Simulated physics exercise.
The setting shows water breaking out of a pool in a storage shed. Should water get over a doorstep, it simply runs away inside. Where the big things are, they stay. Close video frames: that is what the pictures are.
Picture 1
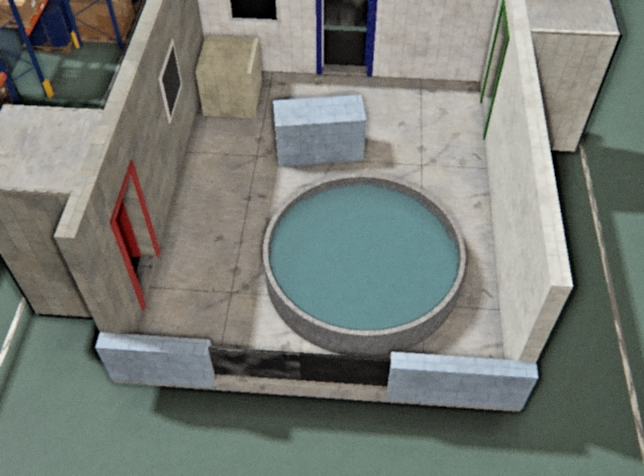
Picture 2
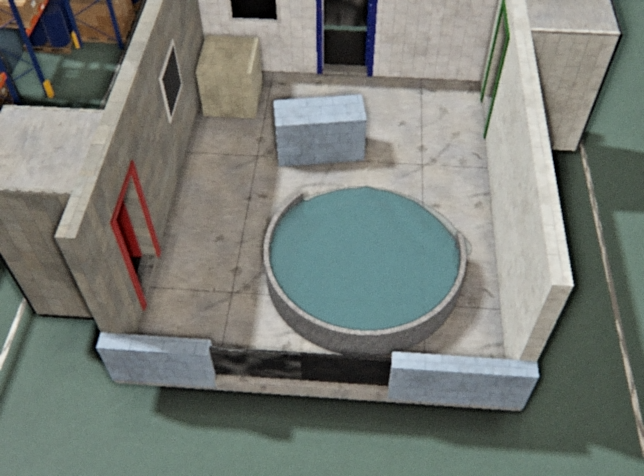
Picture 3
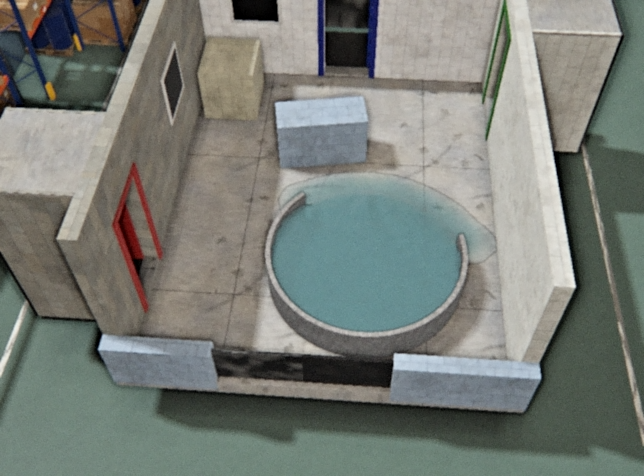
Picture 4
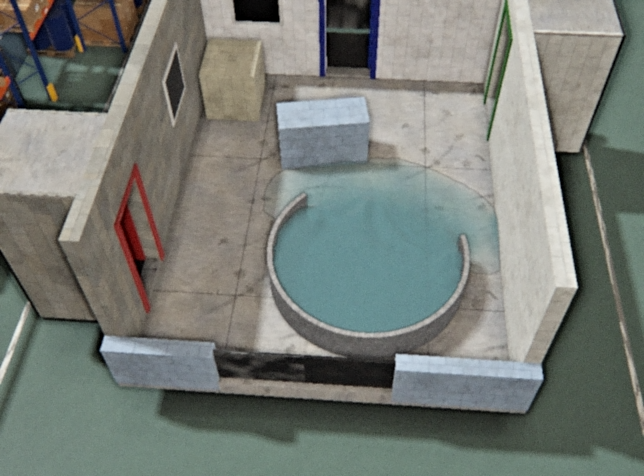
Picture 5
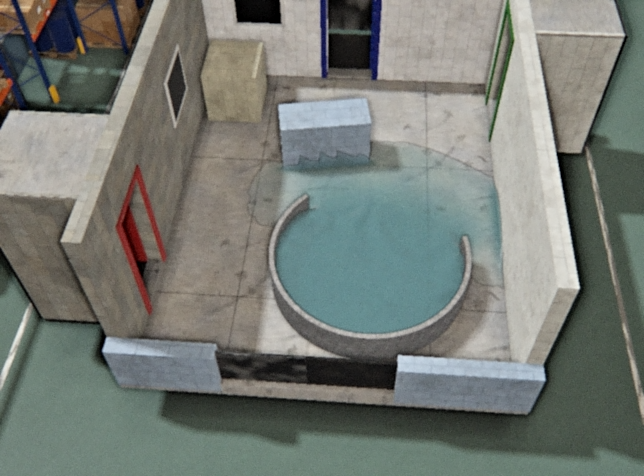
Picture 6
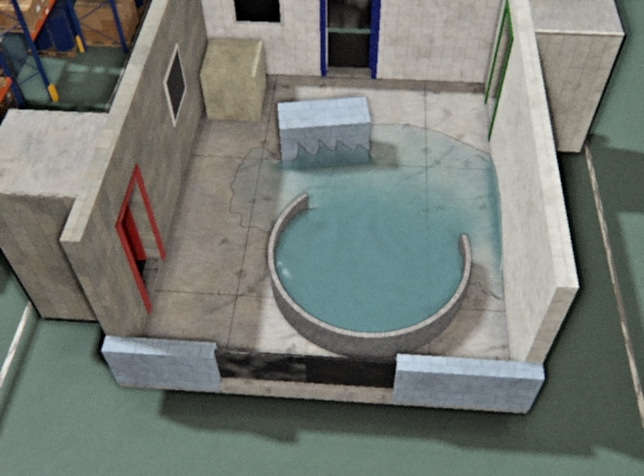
The round pool of blue-green water opened up along its far side, and water poured through the gap and spread across the shed floor, reaching the pale block behind it and the right wall.
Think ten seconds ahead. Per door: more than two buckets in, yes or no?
Blue door yes, red door yes, green door yes.
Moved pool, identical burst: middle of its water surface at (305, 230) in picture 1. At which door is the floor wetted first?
That is the one in green.
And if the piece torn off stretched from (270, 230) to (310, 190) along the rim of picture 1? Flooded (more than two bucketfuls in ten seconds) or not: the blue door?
As for the blue door, it tops the mark.
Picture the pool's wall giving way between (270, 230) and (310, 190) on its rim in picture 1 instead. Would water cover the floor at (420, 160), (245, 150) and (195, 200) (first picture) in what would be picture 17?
Respectively: Parched, drenched and drenched.
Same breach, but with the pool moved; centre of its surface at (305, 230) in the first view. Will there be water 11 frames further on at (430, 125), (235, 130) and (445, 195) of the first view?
One after the other: Wet, wet, wet.
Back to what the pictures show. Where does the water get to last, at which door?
Answer: The red-painted one.
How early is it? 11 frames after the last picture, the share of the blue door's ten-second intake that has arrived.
Roughly 0 %.
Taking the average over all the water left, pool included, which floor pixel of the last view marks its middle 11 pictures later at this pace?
That comes out near (388, 201).
A moment on, water covers 45 % of the floor; the blue door not reached, the red door not reached, the green door wet at the sill, nothing in.
Next, water covers 60 % of the floor; the blue door wet at the sill, nothing in, the red door not reached, the green door wet at the sill, nothing in.
Then, water covers 85 % of the floor; the blue door under two buckets in, the red door wet at the sill, nothing in, the green door over two buckets in.
Later, water covers 100 % of the floor; the blue door over two buckets in, the red door wet at the sill, nothing in, the green door far over two buckets in.
In the end, water covers 100 % of the floor; the blue door far over two buckets in, the red door over two buckets in, the green door far over two buckets in.
